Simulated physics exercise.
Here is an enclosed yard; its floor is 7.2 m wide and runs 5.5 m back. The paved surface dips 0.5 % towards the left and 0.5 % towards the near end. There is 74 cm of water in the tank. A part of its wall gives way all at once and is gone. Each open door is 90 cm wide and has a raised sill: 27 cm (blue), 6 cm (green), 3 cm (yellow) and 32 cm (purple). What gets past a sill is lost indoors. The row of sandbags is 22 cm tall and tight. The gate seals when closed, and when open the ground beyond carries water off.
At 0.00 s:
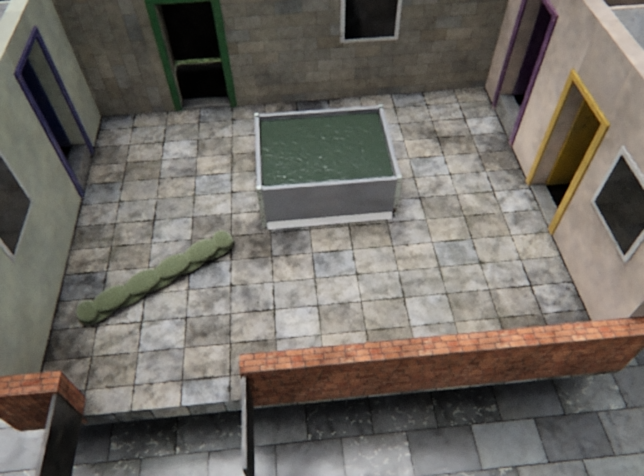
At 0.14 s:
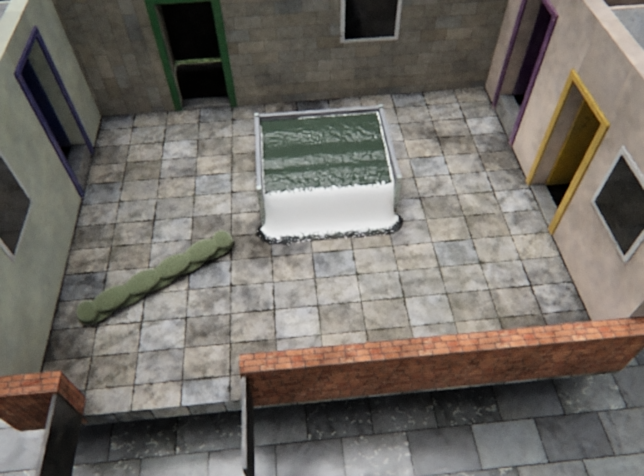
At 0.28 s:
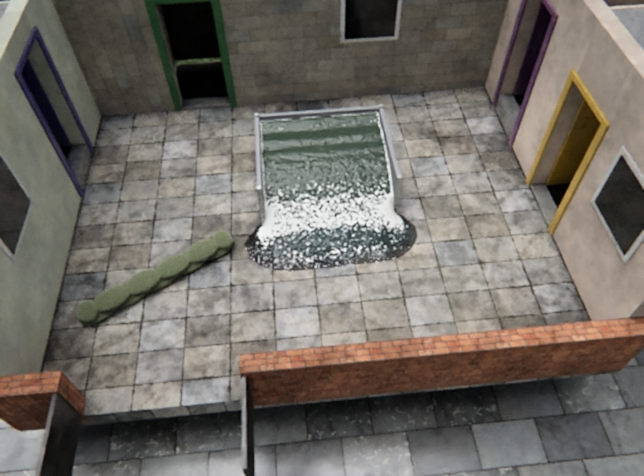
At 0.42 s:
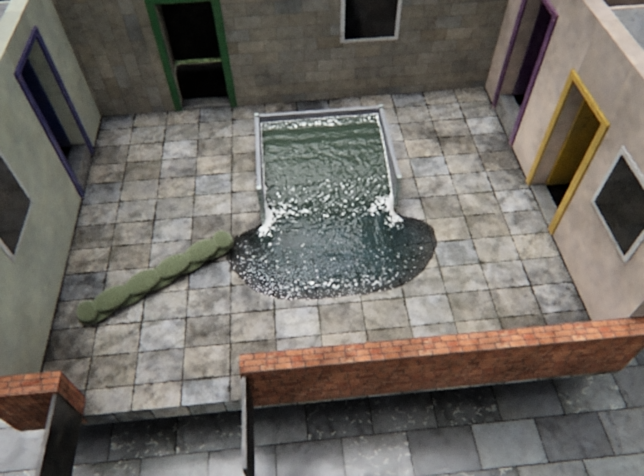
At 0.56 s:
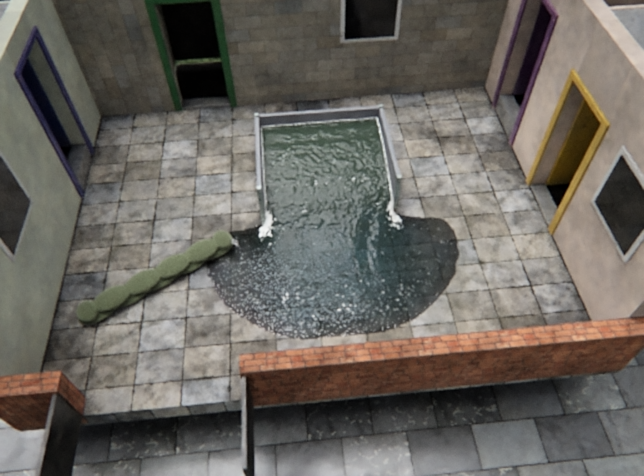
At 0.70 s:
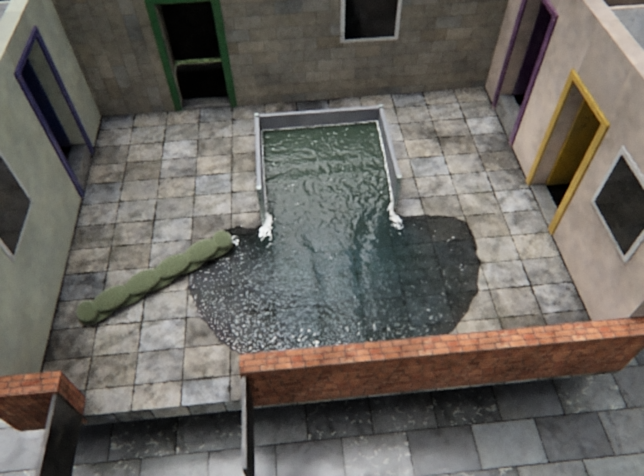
Green water bursting from the open front of a rectangular tank and spreading across a paved walled yard, beside a low hedge.
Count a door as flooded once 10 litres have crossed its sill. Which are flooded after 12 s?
Within that time: At the blue door it does not reach the limit; at the green door it does not reach the limit; at the yellow door it exceeds the limit; at the purple door it stays under the limit.
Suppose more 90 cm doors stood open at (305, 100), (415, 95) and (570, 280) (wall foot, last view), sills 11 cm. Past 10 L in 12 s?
In turn: Not over, under, above.
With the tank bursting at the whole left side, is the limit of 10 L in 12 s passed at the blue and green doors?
Then: Blue over, green past it.
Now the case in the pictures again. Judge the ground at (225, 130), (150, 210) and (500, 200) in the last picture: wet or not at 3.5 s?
In that order: Dry, still dry, under water.
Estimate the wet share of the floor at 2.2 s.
Some 35 per cent of it.
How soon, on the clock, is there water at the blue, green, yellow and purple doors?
Arrival: Blue 4.0 s, green 7.0 s, yellow 2.6 s, purple 3.4 s.
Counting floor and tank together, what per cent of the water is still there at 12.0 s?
Roughly 66 in a hundred.
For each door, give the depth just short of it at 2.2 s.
In cm: Blue 0, green 0, yellow 0, purple 0.
After 1.4 s water covers 30 % of the floor and is deepest (44 cm) near (351, 357); blue door not reached, green door not reached, yellow door not reached, purple door not reached.
After 2.2 s water covers 35 % of the floor and is deepest (42 cm) near (587, 347); blue door not reached, green door not reached, yellow door not reached, purple door not reached.
After 3.5 s water covers 50 % of the floor and is deepest (24 cm) near (574, 348); blue door not reached, green door not reached, yellow door 7 cm at the sill, 1 L in, purple door 2 cm at the sill, 0 L in.
After 7.0 s water covers 90 % of the floor and is deepest (10 cm) near (34, 401); blue door 2 cm at the sill, 0 L in, green door 3 cm at the sill, 0 L in, yellow door 5 cm at the sill, 26 L in, purple door 5 cm at the sill, 0 L in.
After 12.0 s water covers 95 % of the floor and is deepest (8 cm) near (92, 158); blue door 8 cm at the sill, 0 L in, green door 4 cm at the sill, 0 L in, yellow door 4 cm at the sill, 29 L in, purple door 4 cm at the sill, 0 L in.
